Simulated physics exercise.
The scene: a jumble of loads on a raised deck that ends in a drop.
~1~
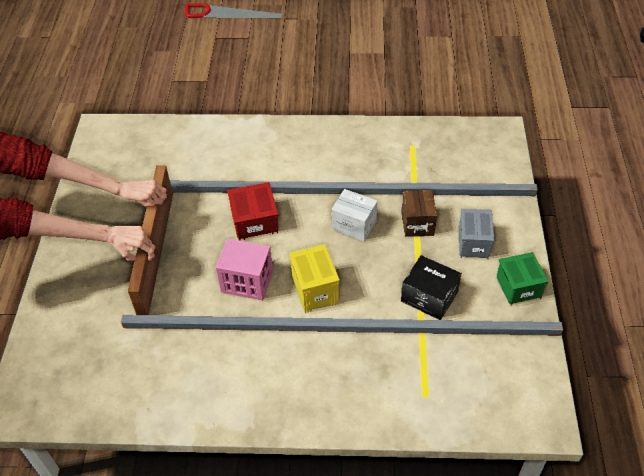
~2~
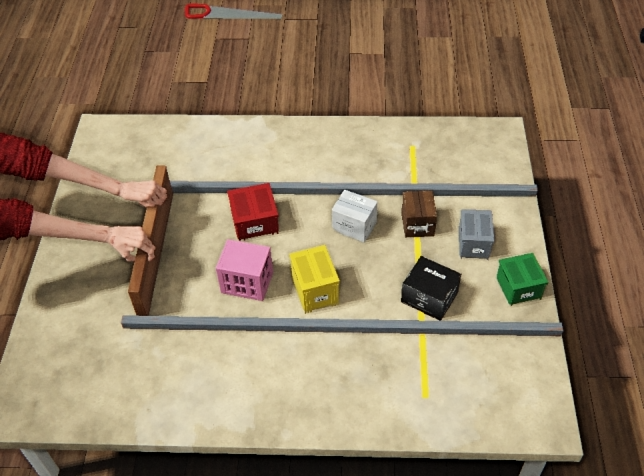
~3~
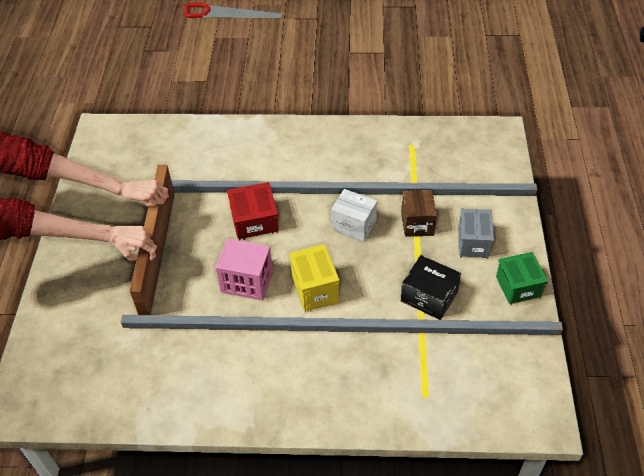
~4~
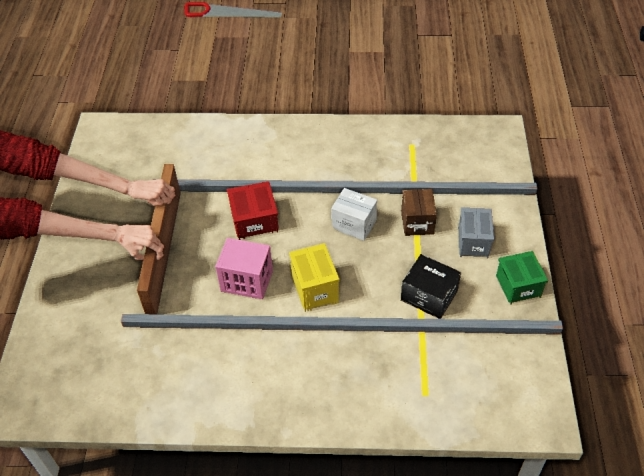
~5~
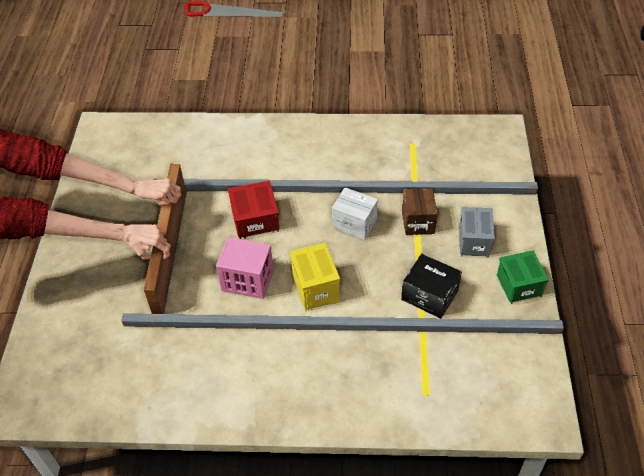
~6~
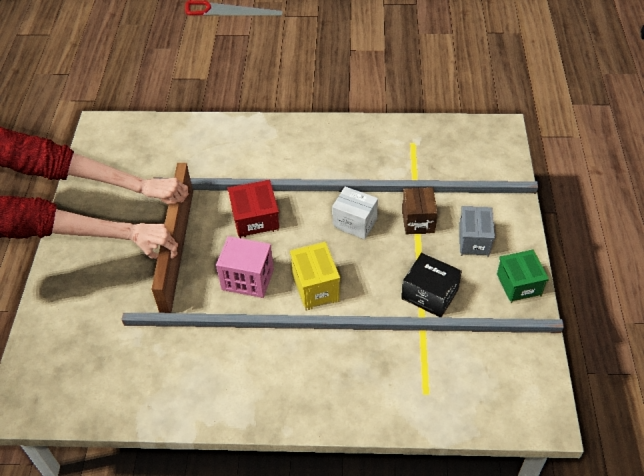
We see two hands holding a wooden plank upright at the left of a table, between two grey rails, with eight coloured boxes to its right. The hands slide the plank slightly rightward while the boxes stay in place.
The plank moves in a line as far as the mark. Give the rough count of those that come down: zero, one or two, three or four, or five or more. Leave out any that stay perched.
In the end the number that fall off is one or two.
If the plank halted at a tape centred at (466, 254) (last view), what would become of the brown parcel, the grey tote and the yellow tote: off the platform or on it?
The brown parcel goes over, the grey tote is kept, the yellow tote remains up.
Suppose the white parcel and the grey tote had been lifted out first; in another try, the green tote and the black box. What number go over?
Fallen: 1, and 0 in the other try.
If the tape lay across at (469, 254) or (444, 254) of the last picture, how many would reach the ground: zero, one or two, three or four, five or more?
For each place: Three to four; one or two.
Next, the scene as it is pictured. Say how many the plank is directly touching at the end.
2 of them.
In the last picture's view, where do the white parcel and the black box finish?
First (480, 211), then (530, 293).
Soon after, none off yet; green tote at rest near (522, 276); grey tote at rest near (476, 231); black box at rest near (431, 285).
Then, none off yet; green tote at rest near (522, 276); grey tote at rest near (476, 231); black box moved a little near (444, 287).
At rest, the number that fall off is one or two; fallen, green tote.
